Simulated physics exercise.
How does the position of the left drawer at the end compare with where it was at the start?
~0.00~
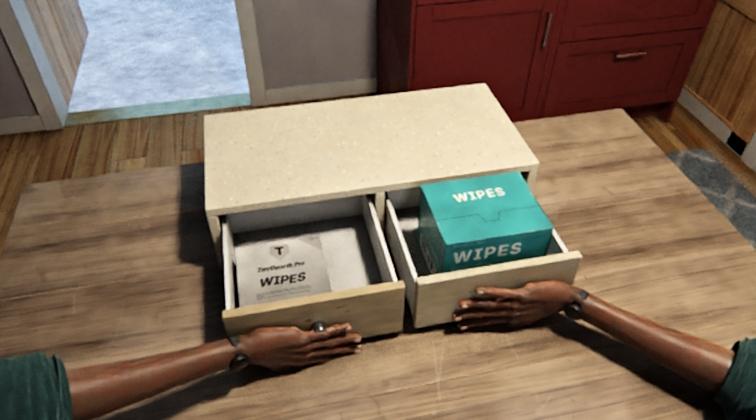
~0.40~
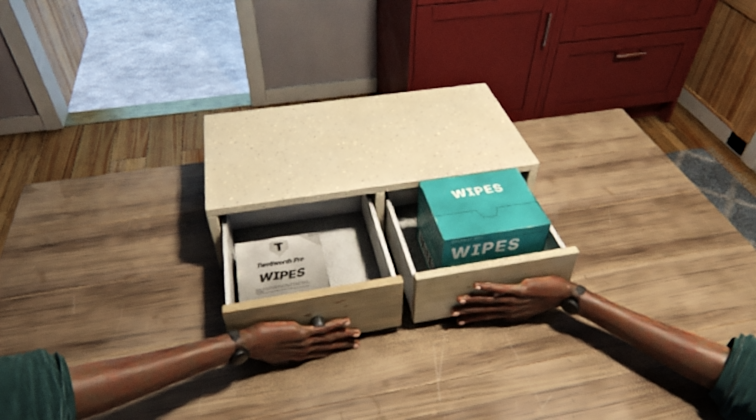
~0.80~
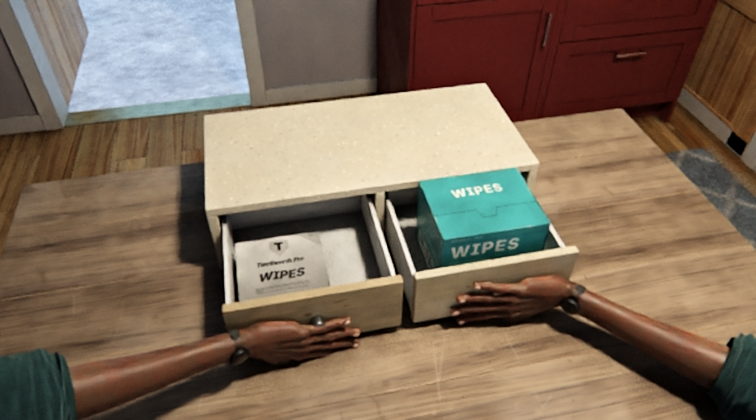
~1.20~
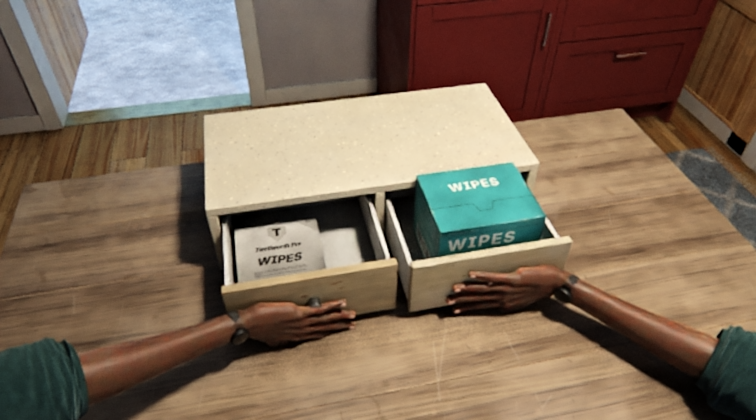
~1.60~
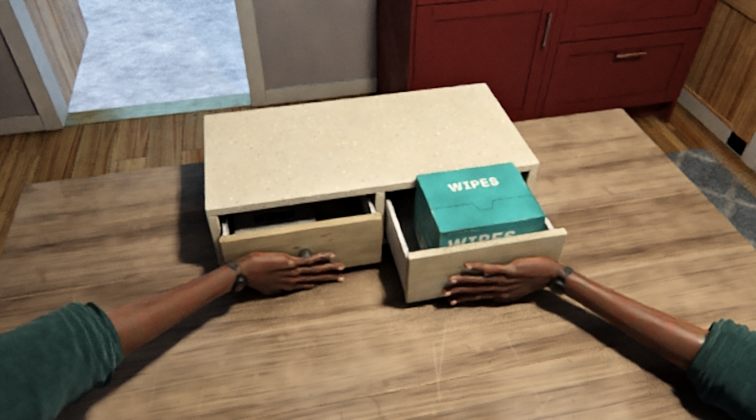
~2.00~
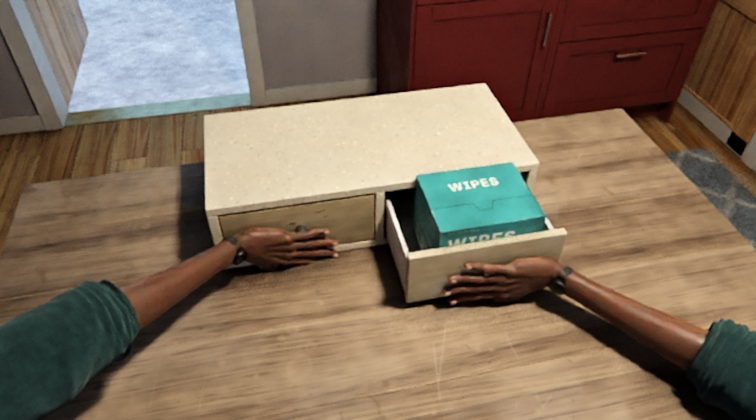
At the start the left drawer was pulled out toward the viewer with the white box showing inside, and by the end it was pushed all the way back into the chest.
Two open drawers, one holding a white box of wipes and the other a taller turquoise box, were pushed slowly by a person's hands until the left one shut fully while the right one stayed ajar, its box sticking up.
